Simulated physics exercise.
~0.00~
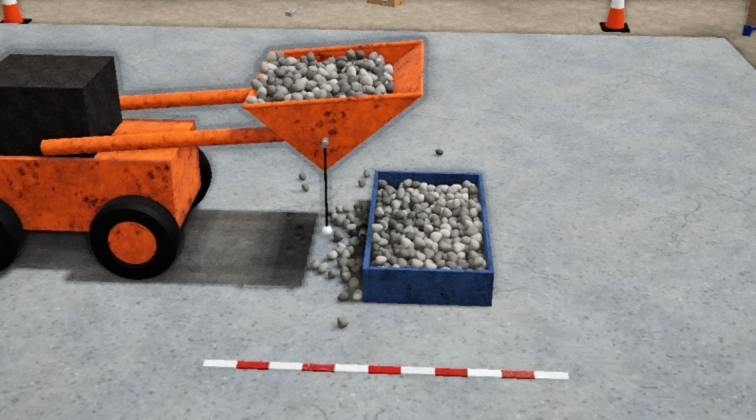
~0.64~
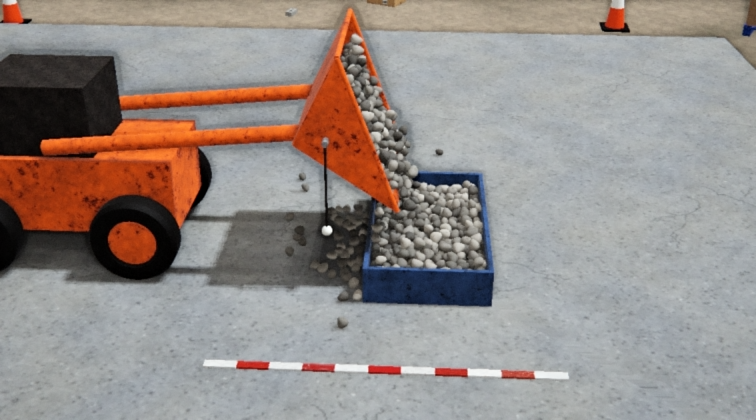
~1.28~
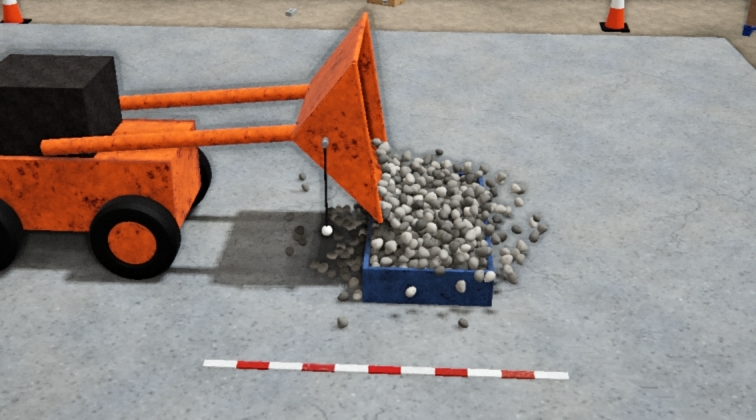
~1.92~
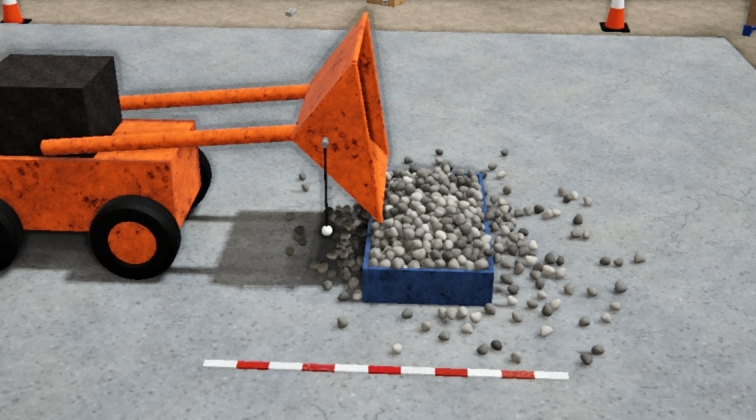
An orange loader with black wheels stands at the left of a grey concrete floor, seen from above at an angle, holding a raised bucket heaped with grey stones. Below it sits a blue bin already full of similar stones, with some spilled on its near left side, a white ball hanging beneath the bucket and a red and white striped bar in front. The bucket tips steeply forward and stones slide into the bin. They heap up, spill over the edges and scatter to the right and front. Finally the emptied bucket stays tilted above the overfilled bin, with stones strewn around.
